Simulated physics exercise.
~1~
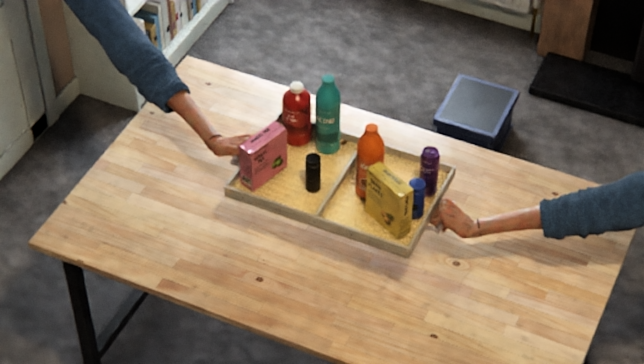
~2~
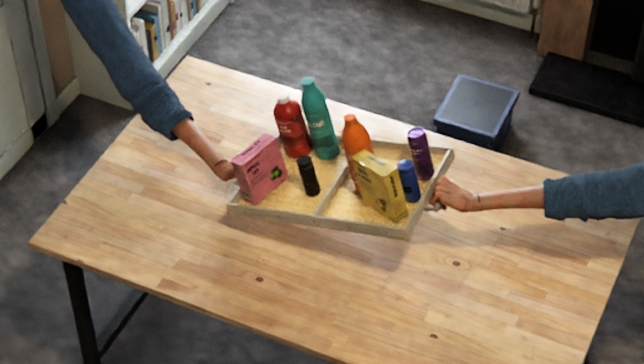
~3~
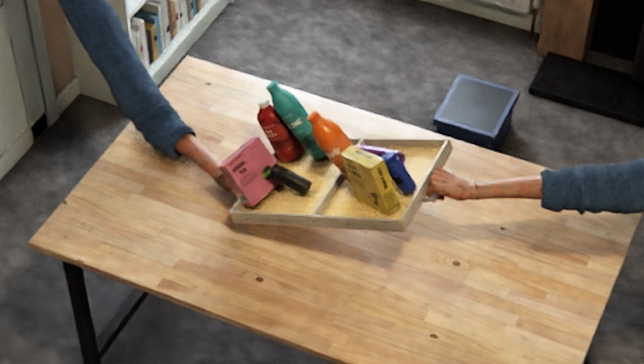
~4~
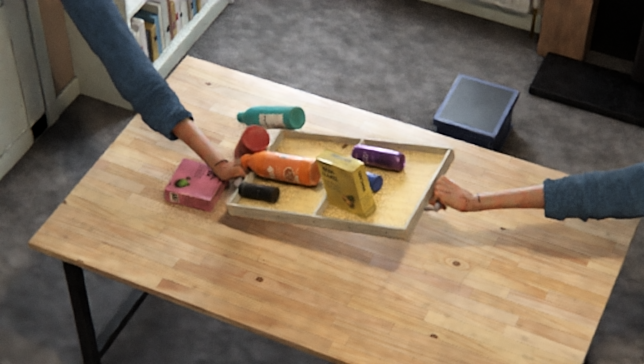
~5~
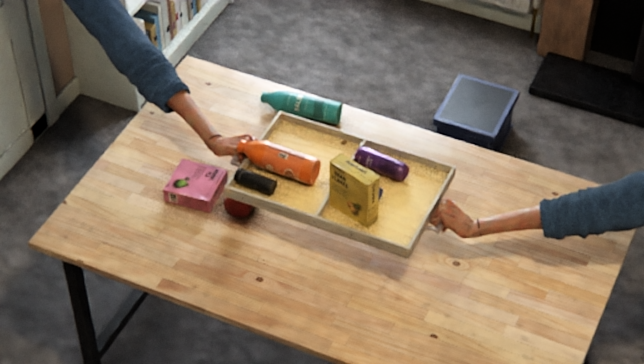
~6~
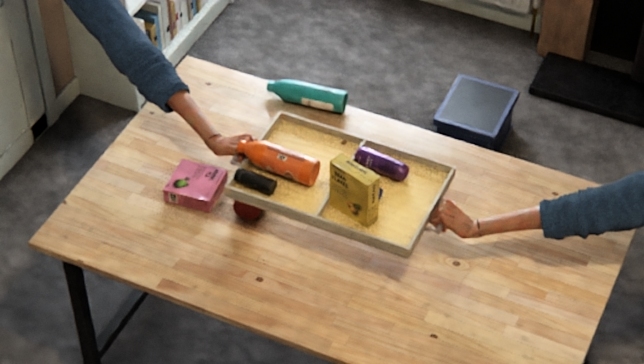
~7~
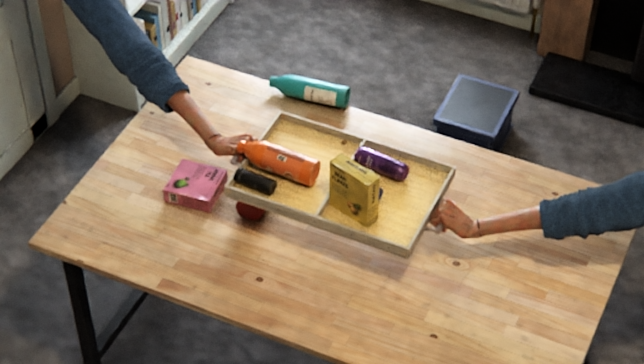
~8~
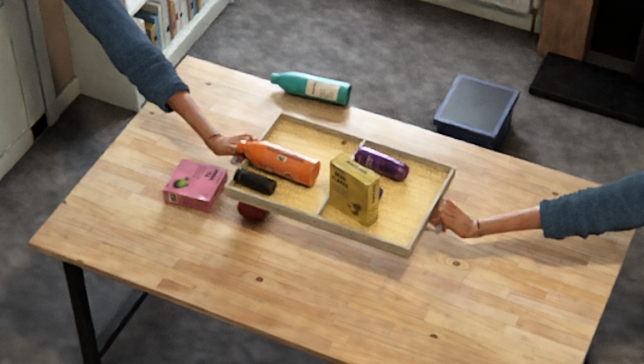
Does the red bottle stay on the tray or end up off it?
It ends up off the tray. It topples as the tray tips left and comes to rest on the table, by the tray's near edge.
